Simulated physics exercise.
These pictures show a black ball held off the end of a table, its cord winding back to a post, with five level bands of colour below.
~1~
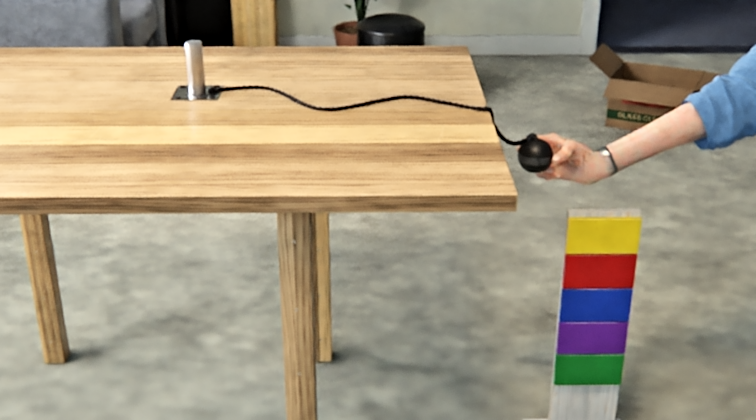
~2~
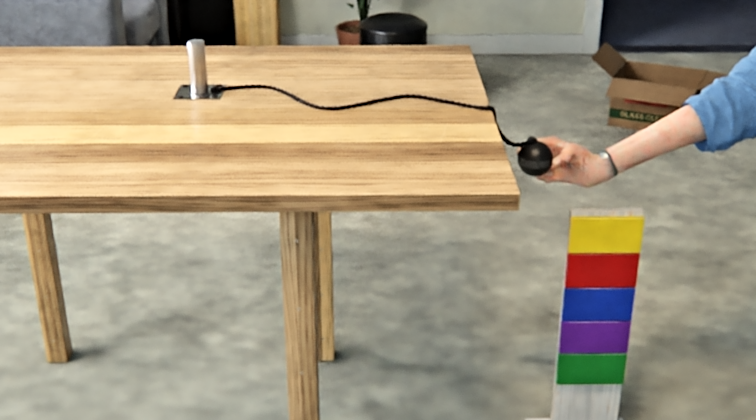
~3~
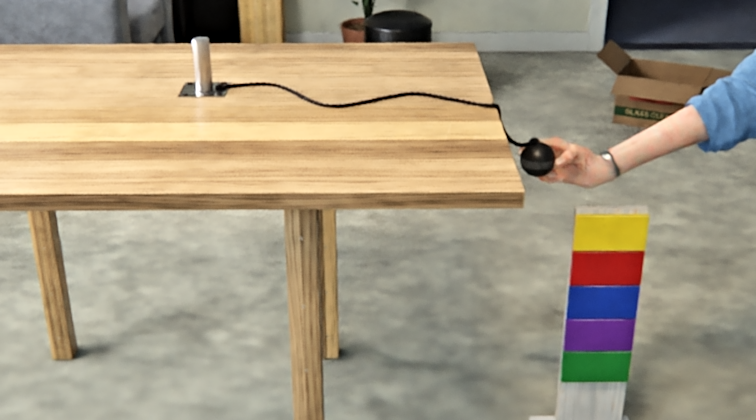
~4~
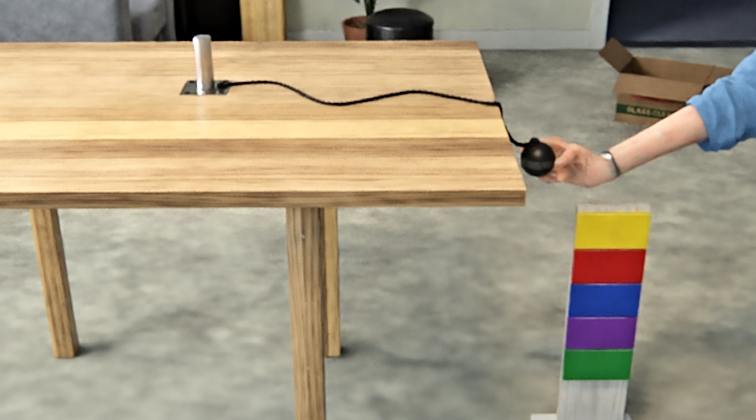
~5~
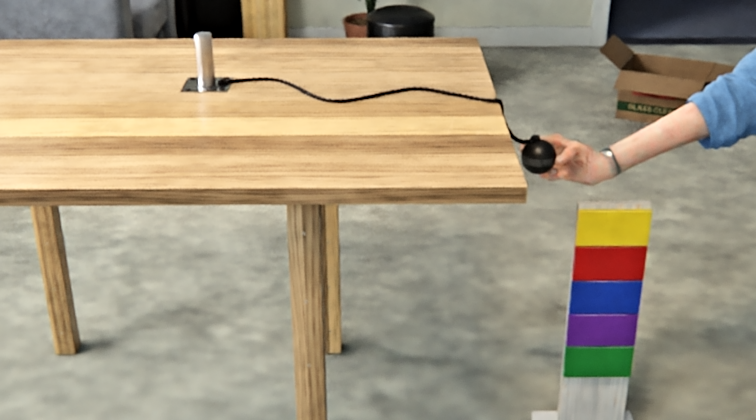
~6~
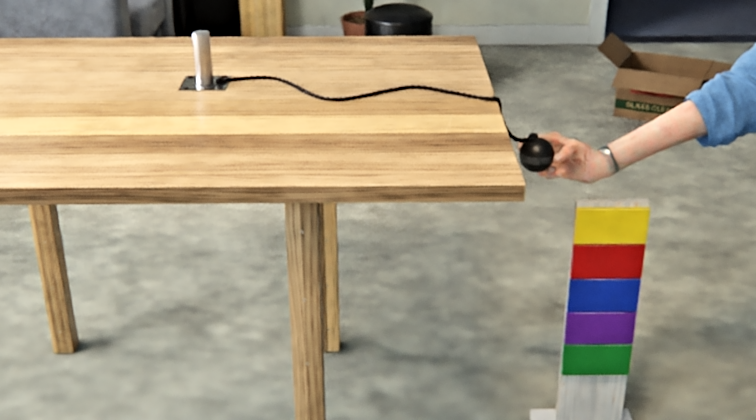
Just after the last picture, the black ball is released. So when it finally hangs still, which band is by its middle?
At yellow.
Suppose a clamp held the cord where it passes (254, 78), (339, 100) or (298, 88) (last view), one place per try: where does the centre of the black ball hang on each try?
The pixel places are (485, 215), (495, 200) and (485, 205), one per try.
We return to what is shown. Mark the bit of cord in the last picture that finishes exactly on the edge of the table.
Pixel (452, 93) or thereabouts.
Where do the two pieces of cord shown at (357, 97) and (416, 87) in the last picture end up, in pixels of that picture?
The first finishes about (389, 92) and the second about (455, 95).
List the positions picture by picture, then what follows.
Black ball (536, 155); yellow (604, 237); red (600, 272); blue (596, 306); purple (593, 339); green (589, 370), in the first frame.
Black ball (536, 159); cord through (249, 87) (295, 98) (352, 106) (417, 97) (477, 108), in the second frame.
Black ball (538, 159), in the third frame.
Black ball (538, 159); cord through (255, 82) (301, 94) (358, 102) (423, 92) (483, 103), in the fourth frame.
Black ball (538, 157), in the fifth frame.
Black ball (536, 155); cord through (254, 78) (300, 89) (357, 97) (422, 88) (482, 98), in the sixth frame.
A little later, ball near (516, 216); level with yellow.
Next, ball near (483, 217); level with yellow.
Later still, ball near (477, 218); level with yellow.
When it is over, ball near (485, 220); level with yellow. Its centre hangs level with the yellow band.
